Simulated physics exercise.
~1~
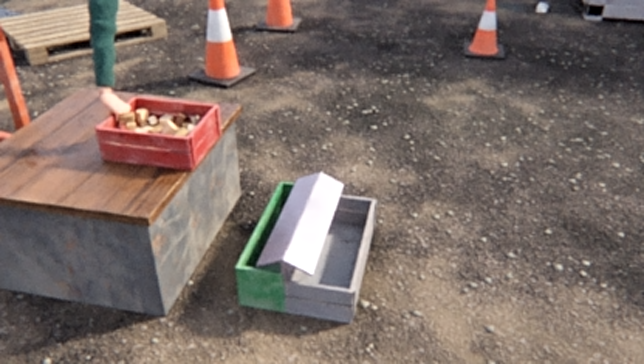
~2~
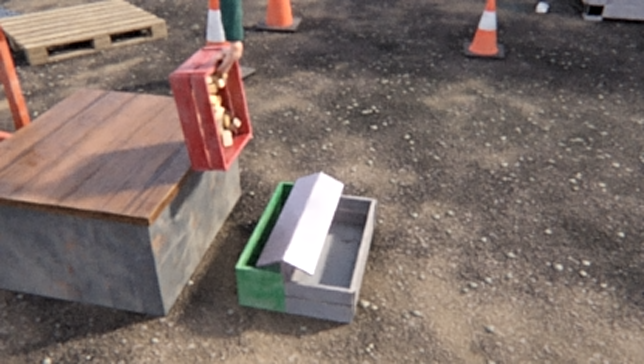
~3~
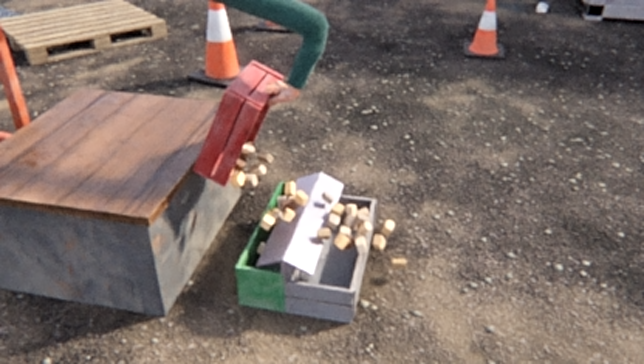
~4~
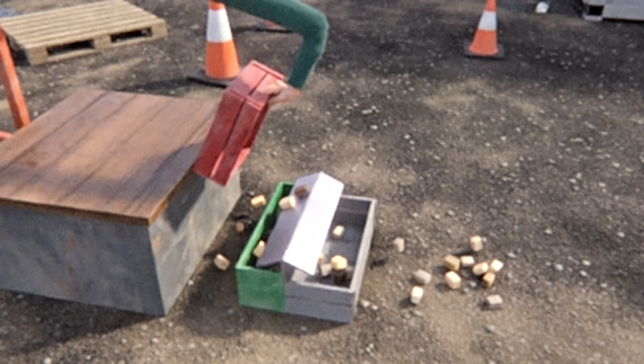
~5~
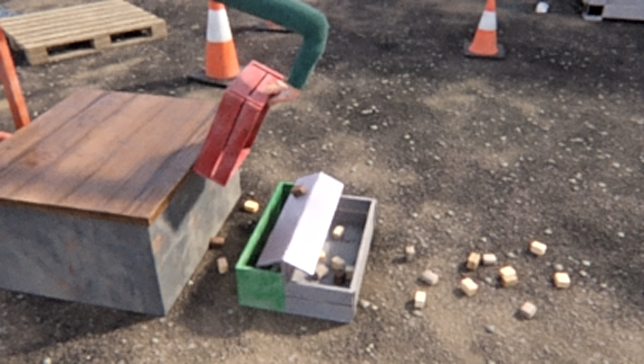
Gravel yard with traffic cones, a green-sleeved arm tipping wooden blocks from a red crate over ridged troughs, many scattering beyond.
